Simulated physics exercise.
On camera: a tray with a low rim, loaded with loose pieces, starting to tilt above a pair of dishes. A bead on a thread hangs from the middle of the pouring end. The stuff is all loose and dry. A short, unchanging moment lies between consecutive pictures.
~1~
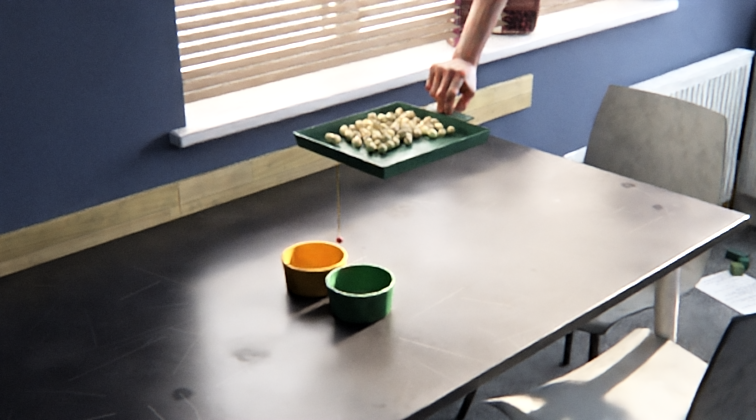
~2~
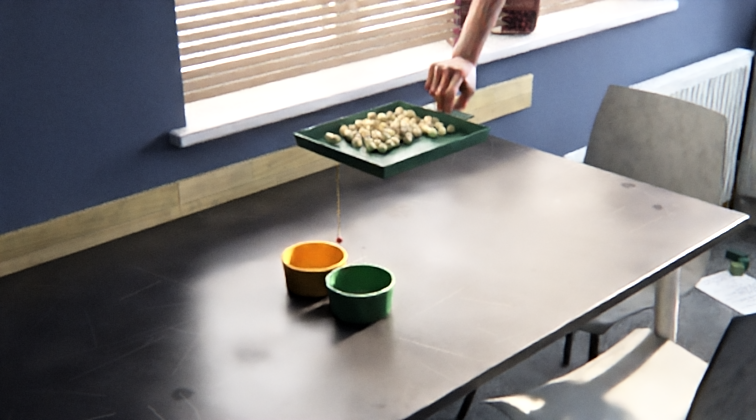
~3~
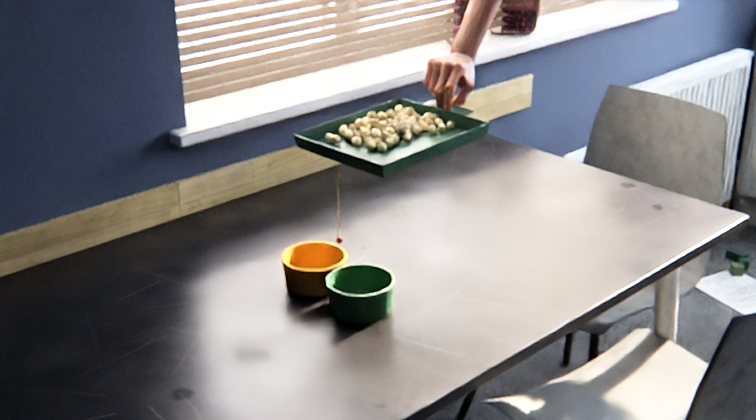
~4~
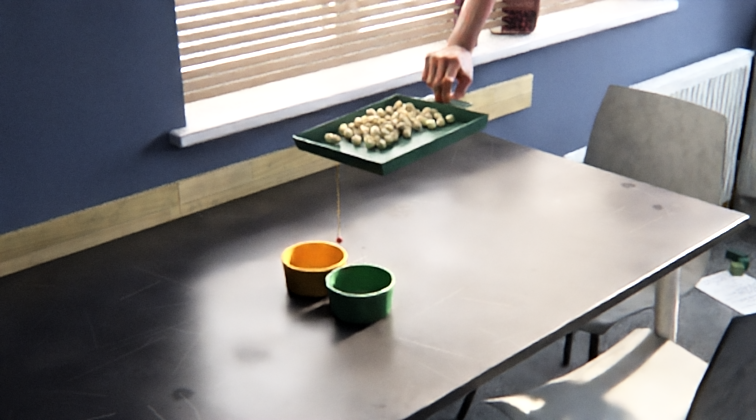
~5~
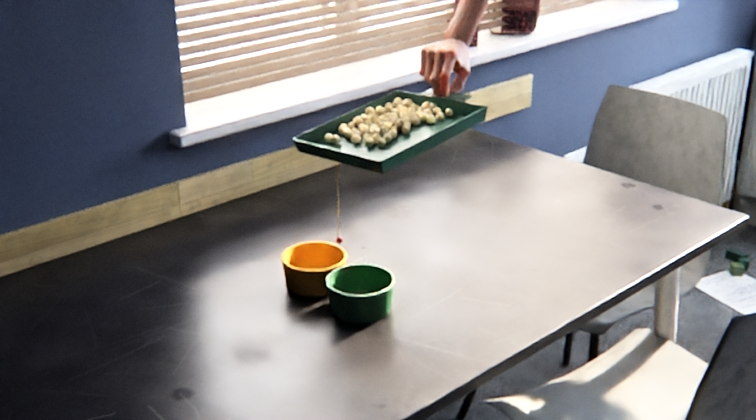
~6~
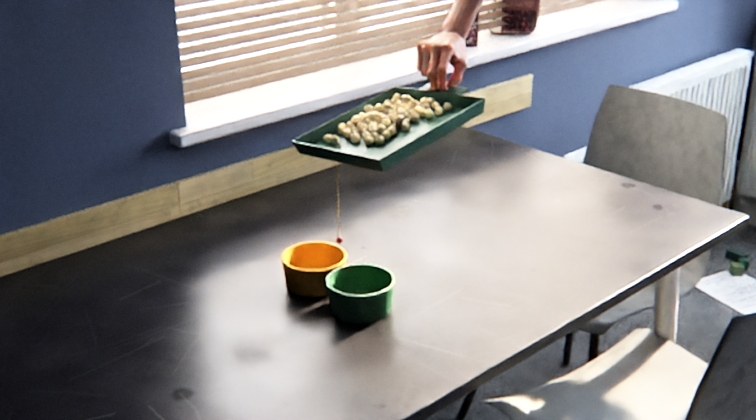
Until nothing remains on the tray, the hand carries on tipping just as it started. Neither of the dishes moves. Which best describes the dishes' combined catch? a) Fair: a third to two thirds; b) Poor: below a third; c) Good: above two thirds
Option b: Poor: Below a third.
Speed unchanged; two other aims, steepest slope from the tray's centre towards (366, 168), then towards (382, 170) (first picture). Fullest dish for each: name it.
The first tilt favours the right-side dish and the second favours the right-side dish.
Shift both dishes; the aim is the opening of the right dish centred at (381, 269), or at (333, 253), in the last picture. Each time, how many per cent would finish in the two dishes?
10 and 70 %.
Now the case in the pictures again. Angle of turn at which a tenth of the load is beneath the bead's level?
At about 105°.
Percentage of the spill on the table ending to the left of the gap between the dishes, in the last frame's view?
I'd put it at around 90 per cent.
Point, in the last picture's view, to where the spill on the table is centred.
Estimate: About (291, 253).
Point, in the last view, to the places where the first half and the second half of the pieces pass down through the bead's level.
It goes through near (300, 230) first, then near (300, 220).
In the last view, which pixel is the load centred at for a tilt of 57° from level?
I'd mark the middle close to (336, 122).
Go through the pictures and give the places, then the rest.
Corners of the pouring end near (298, 133) and (384, 165), level; middle of the load near (387, 130), macadamia nuts; left dish near (290, 277); right dish near (336, 302); bead on its thread near (339, 240), in the first frame.
Corners of the pouring end near (298, 133) and (383, 164), level; middle of the load near (387, 129), in the second frame.
Corners of the pouring end near (297, 134) and (383, 163), tipped barely, lowest at the left corner; middle of the load near (387, 127), in the third frame.
Corners of the pouring end near (297, 136) and (382, 161), tipped a little, lowest at the left corner; middle of the load near (387, 124), in the fourth frame.
Corners of the pouring end near (296, 138) and (381, 159), tipped a little, lowest at the left corner; middle of the load near (386, 122), in the fifth frame.
Corners of the pouring end near (296, 140) and (379, 158), tipped a little, lowest at the left corner; middle of the load near (385, 119); left dish near (290, 277); right dish near (336, 302), in the sixth frame.
Shortly afterwards, tray tipped steeply; all but a few on the tray; only a few outside both; only a few in the air.
Next, tray tipped right over; all but a few on the tray; only a few outside both.
Some moments later, tray tipped past a quarter turn; a little in the left dish; the bulk outside both.
In the end, tray tipped past a quarter turn; none at all in the right dish; a little in the left dish; the bulk outside both.
